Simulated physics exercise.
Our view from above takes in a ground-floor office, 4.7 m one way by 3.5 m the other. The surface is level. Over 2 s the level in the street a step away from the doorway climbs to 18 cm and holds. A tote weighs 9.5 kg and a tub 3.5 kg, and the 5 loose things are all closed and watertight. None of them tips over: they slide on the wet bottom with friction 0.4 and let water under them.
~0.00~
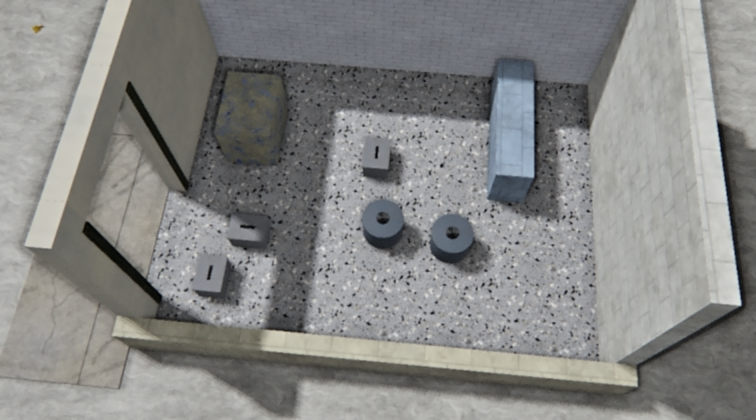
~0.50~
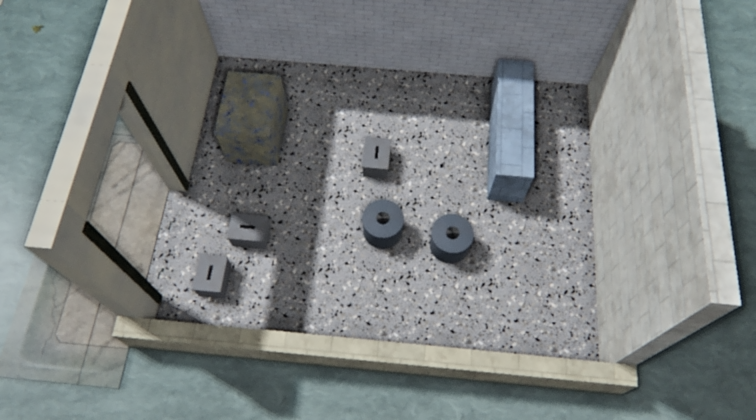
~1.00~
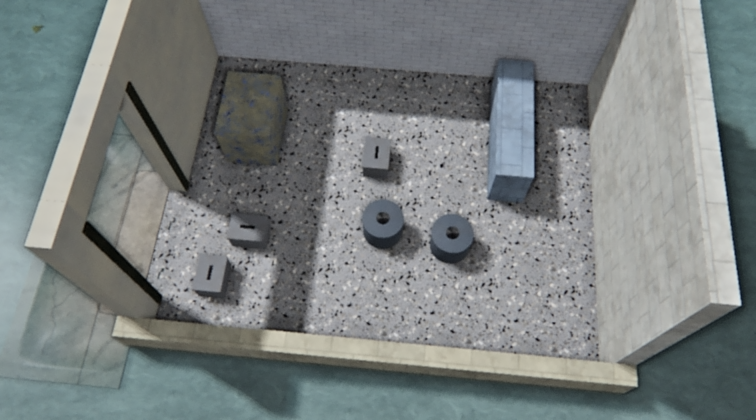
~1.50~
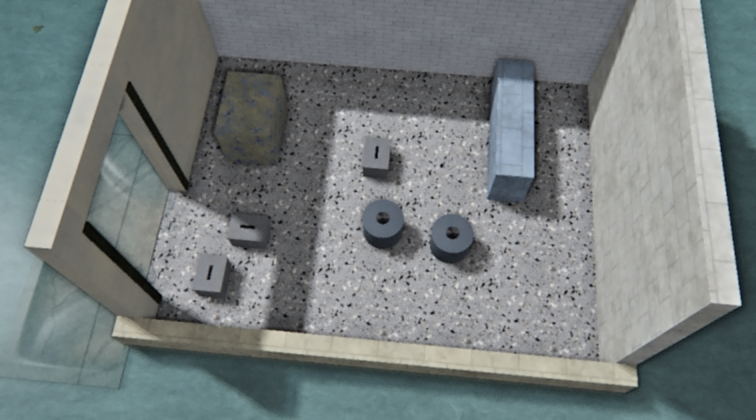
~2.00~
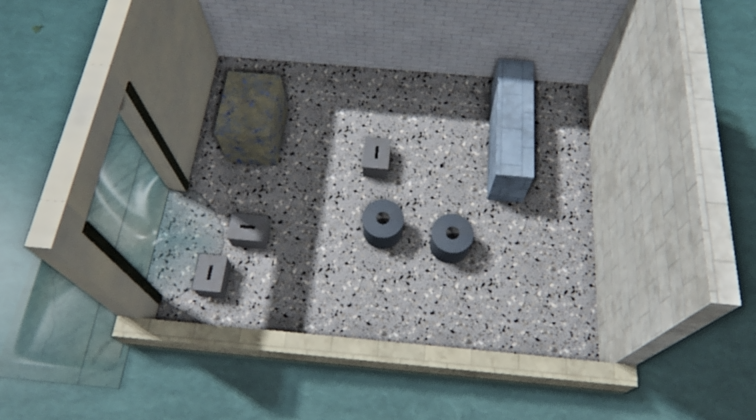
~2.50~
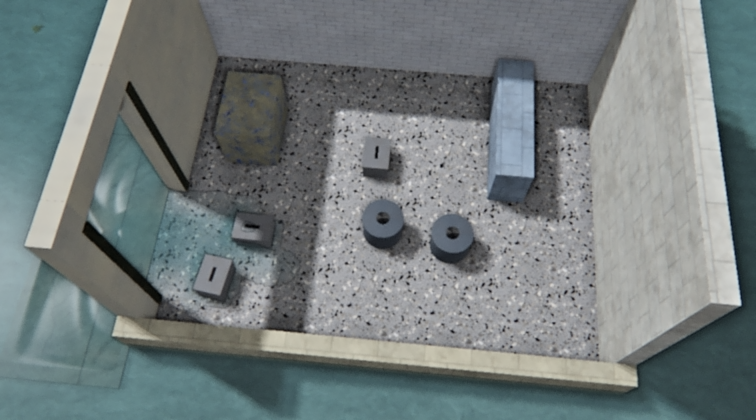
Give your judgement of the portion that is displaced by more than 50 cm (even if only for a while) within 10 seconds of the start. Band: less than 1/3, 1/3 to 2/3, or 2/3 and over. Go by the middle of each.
Band: 2/3 and over.
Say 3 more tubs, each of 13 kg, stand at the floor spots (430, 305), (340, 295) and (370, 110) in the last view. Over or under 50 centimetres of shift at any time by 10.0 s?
In turn: Past it, more, less.
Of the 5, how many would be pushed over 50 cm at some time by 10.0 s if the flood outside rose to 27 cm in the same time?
The count would be 5.
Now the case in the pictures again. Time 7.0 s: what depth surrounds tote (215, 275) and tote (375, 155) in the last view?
About 8 and 4 cm.
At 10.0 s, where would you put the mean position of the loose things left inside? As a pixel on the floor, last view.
At about (502, 172).
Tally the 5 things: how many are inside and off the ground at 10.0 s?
Count: 5.
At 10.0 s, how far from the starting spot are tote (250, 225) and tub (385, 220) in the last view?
In turn: 300 cm, 120 cm.
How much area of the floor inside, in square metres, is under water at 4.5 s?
Close to 9.5 m2, I'd say.
After 3.5 s 2 of 5 are over 50 cm from their spots; 0 afloat.
After 4.5 s 2 of 5 are over 50 cm from their spots; 0 afloat.
After 7.0 s 5 of 5 are over 50 cm from their spots; 2 afloat.
After 10.0 s 5 of 5 are over 50 cm from their spots, and 5 have been at some point; 5 afloat.
